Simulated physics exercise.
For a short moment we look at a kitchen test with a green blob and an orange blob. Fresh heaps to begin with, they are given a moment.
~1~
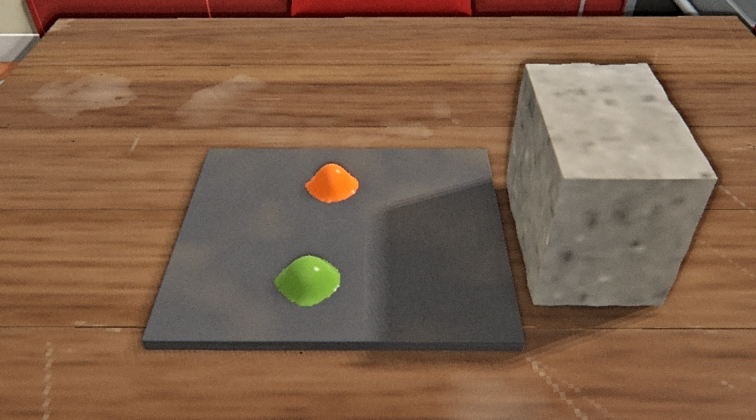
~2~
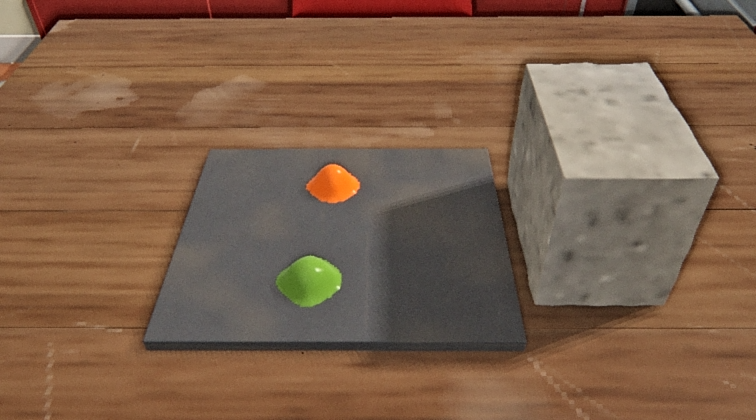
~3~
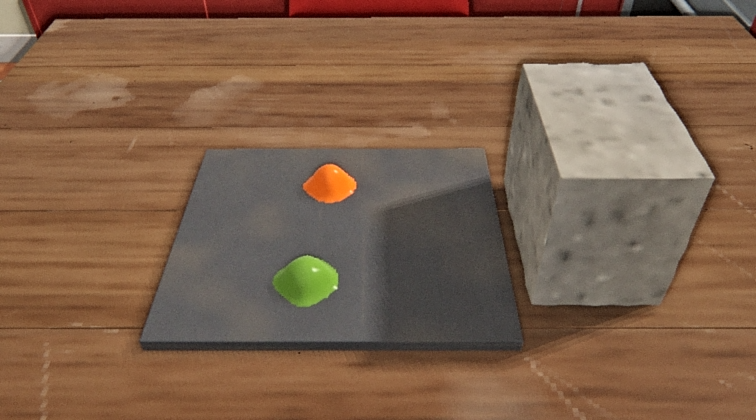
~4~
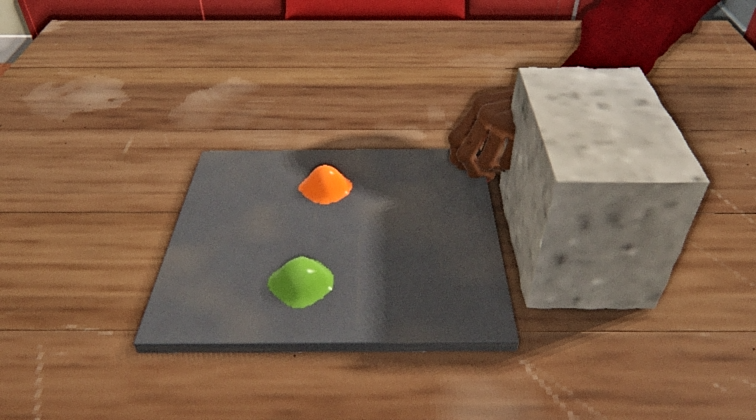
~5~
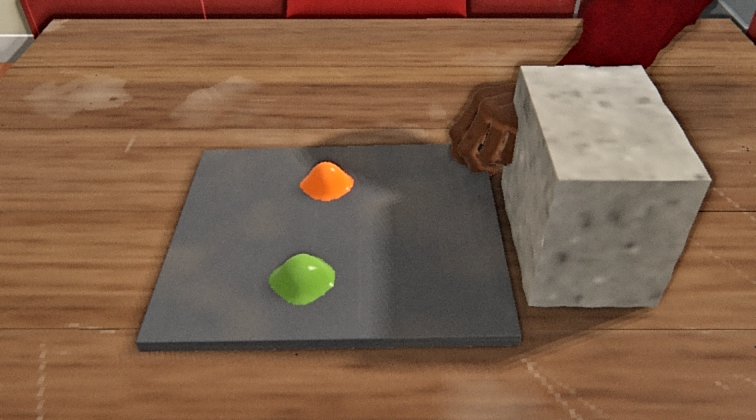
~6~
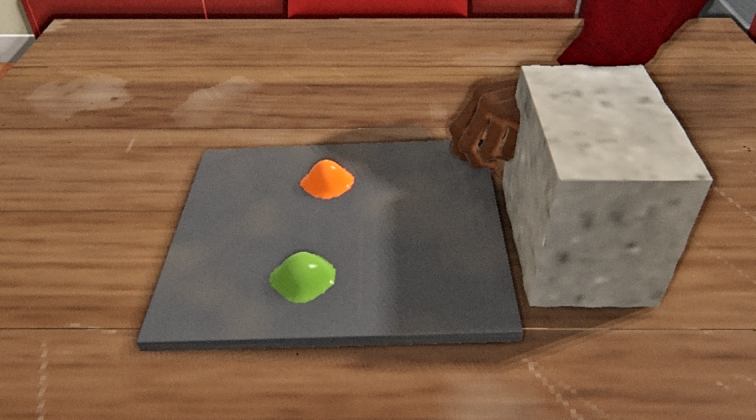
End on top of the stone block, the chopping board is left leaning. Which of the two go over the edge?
Take the green blob first: It keeps its place; then the orange blob keeps its place.
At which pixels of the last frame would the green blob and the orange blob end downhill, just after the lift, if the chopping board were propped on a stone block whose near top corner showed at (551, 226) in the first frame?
(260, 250); (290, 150).
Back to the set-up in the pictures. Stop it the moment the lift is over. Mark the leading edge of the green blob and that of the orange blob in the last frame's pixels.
In the last picture, the first is near (244, 237) and the second near (278, 137).
A moment on, slope about 31°; the green blob has not moved; the orange blob has not moved.
Further on, the green blob has not moved; the orange blob has not moved.
When it is over, slope about 31°; the green blob has not moved; the orange blob has not moved.
